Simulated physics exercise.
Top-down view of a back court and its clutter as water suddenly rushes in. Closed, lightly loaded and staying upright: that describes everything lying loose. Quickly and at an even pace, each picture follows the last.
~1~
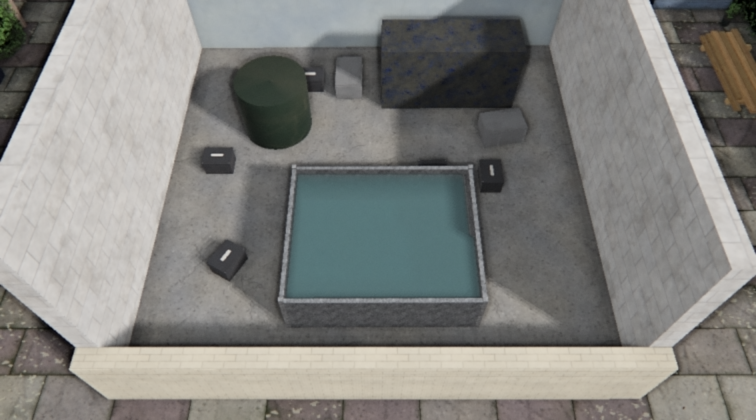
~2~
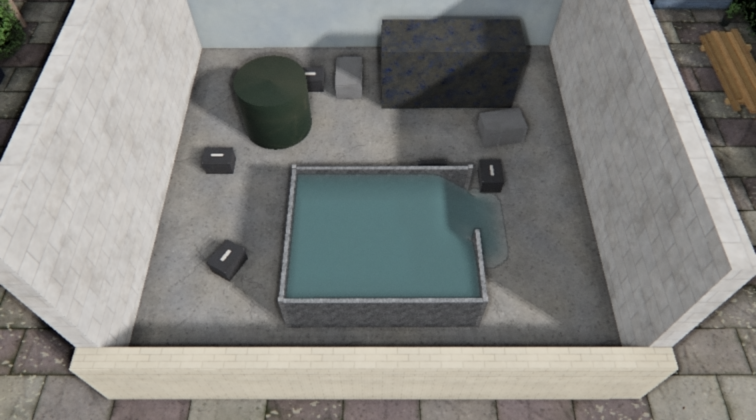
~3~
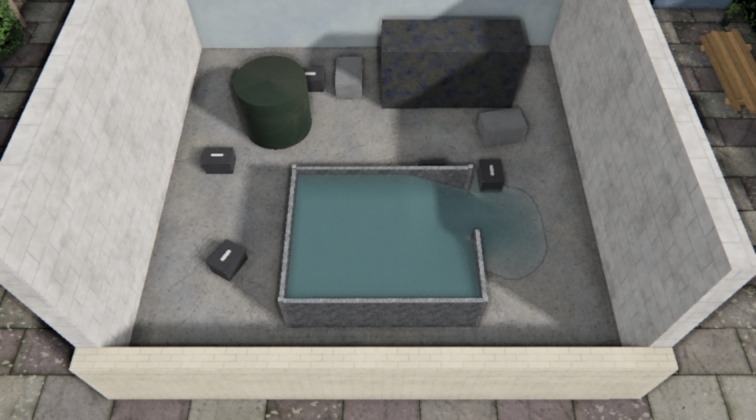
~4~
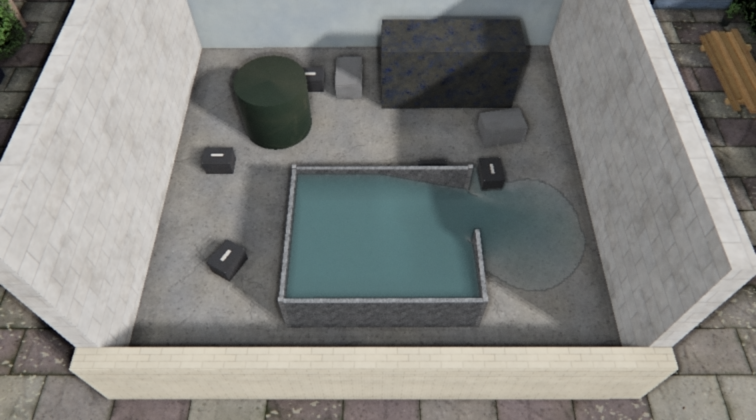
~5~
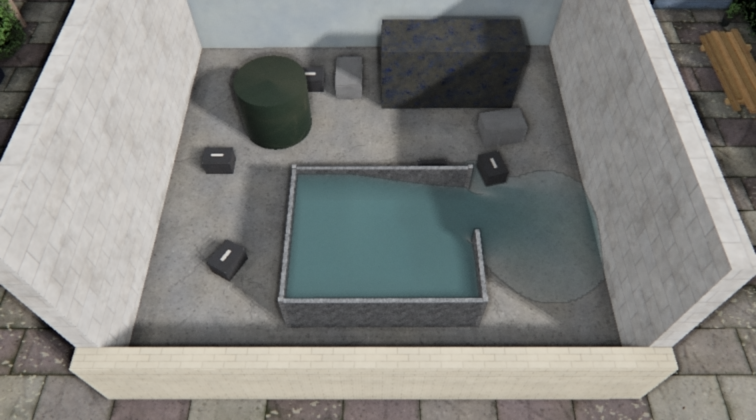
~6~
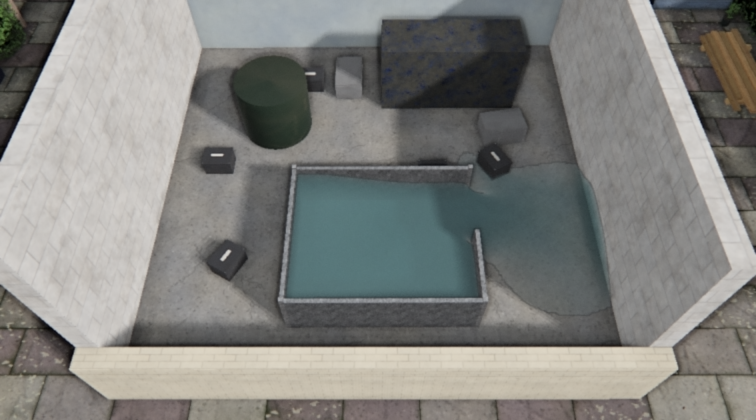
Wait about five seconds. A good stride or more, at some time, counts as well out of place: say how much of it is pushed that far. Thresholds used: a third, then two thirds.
The portion moved well away stays in the lowest third.
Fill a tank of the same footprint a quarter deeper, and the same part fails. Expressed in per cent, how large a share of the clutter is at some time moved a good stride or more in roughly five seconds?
Around 40 in a hundred.
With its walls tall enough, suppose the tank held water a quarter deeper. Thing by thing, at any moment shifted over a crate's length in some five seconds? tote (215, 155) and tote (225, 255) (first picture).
Lab note, in sequence: Stayed below that mark / stayed below that mark.
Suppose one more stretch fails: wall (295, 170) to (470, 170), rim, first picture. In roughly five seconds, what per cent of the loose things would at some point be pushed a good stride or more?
I'd guess close to 100 percent.
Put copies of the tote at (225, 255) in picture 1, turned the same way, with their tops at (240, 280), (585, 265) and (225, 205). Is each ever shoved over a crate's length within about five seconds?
Per listing: Largely stays, cleared out, largely stays.
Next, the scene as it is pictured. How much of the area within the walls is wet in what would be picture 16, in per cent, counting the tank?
About 35 in a hundred.
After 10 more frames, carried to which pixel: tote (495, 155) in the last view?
It should end up around (513, 135).
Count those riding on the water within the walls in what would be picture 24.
That would be 0.
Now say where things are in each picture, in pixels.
A tote at (492, 171), on the bottom; a tote at (226, 256), on the bottom; 0 of 7 have shifted, in the first picture.
A tote at (492, 171), on the bottom; a tote at (226, 256), on the bottom; 0 of 7 have shifted, in the second picture.
A tote at (492, 171), on the bottom; a tote at (226, 256), on the bottom; 0 of 7 have shifted, in the third picture.
A tote at (492, 169) rests on the ground; a tote at (226, 256), on the bottom; 0 of 7 have shifted, in the fourth picture.
A tote at (494, 163) rests on the ground, close to its start; a tote at (226, 256) rests on the ground; 1 of 7 have shifted, in the fifth picture.
A tote at (496, 156), on the bottom, close to its start; a tote at (226, 256) rests on the ground; 1 of 7 have shifted, in the sixth picture.
A moment on, 0 of 7 are well off their spots; 0 afloat.
Next, 1 of 7 are well off their spots; 1 afloat.
Later, 2 of 7 are well off their spots; 0 afloat.
In the end, 1 of 7 are well off their spots, and 2 have been at some point; 0 afloat.
